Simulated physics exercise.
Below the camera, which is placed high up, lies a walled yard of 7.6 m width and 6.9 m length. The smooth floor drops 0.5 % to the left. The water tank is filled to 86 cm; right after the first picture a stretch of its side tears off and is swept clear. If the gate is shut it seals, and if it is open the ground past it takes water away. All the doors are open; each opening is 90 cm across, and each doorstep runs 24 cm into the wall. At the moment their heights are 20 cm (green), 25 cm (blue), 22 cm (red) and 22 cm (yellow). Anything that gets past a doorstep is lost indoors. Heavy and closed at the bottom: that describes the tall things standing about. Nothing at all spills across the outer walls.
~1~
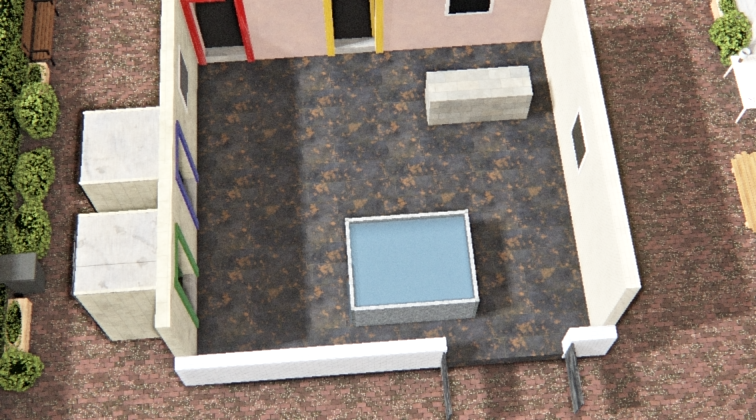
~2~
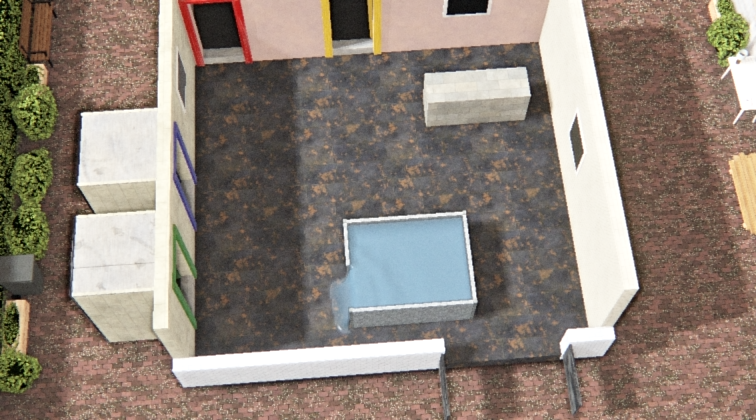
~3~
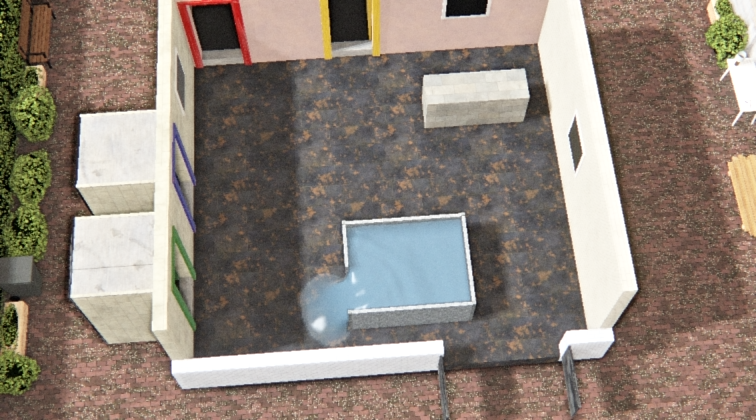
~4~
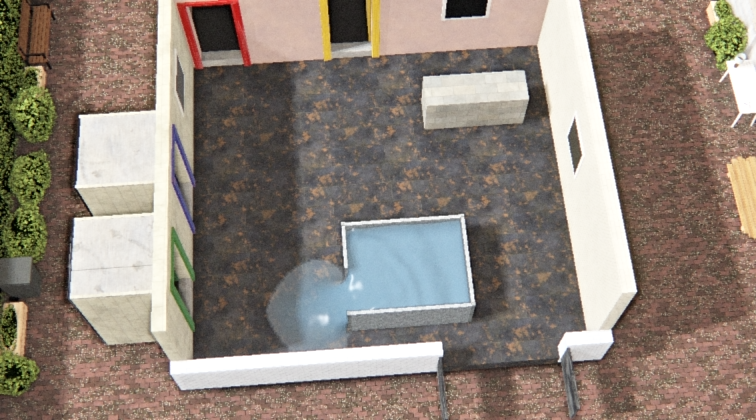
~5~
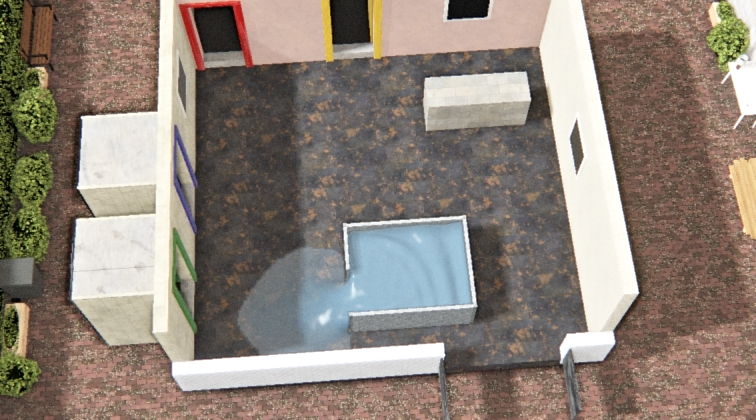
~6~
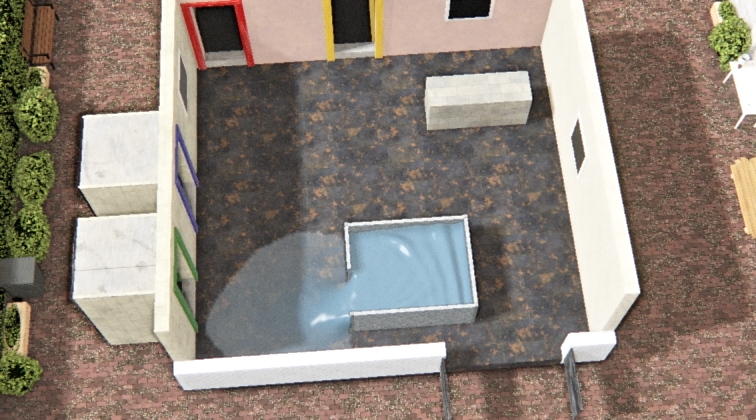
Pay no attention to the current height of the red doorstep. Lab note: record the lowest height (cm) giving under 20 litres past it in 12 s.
Lowest height: 21 cm.
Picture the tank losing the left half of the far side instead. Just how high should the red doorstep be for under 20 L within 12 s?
If so: Around 25 cm.
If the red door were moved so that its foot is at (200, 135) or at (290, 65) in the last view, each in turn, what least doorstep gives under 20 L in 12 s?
In turn: About 8.0 cm, about 14.0 cm.
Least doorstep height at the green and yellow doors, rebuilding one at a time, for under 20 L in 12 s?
Some 32 cm for green, some 7.0 cm for yellow.
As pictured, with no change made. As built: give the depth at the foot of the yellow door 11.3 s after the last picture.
It comes to about 7.0 centimetres deep.
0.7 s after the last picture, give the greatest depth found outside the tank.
63 cm.
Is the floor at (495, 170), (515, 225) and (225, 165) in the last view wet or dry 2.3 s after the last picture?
So the three spots come out spared, spared, swamped, in that order.
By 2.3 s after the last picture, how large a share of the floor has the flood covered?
The wet part is about 30 per cent.
Then, 0.7 s after the last picture water covers 20 % of the floor, deepest (63 cm) near (206, 363); it has not reached the red door.
Then, 2.3 s after the last picture water covers 30 % of the floor, deepest (38 cm) near (197, 284); it has not reached the red door.
Then, 11.3 s after the last picture water covers 95 % of the floor, deepest (15 cm) near (427, 62); 11 cm at the red door, 16 litres in over its 22 cm doorstep.
At the red door as built, the water peaked near 29 cm, 3.1 s after the last picture.
With a doorstep of 18 cm, 51 litres would have come in within the 12 s; with 24.5 cm, 6 litres. So under 20 litres takes about 21 cm.
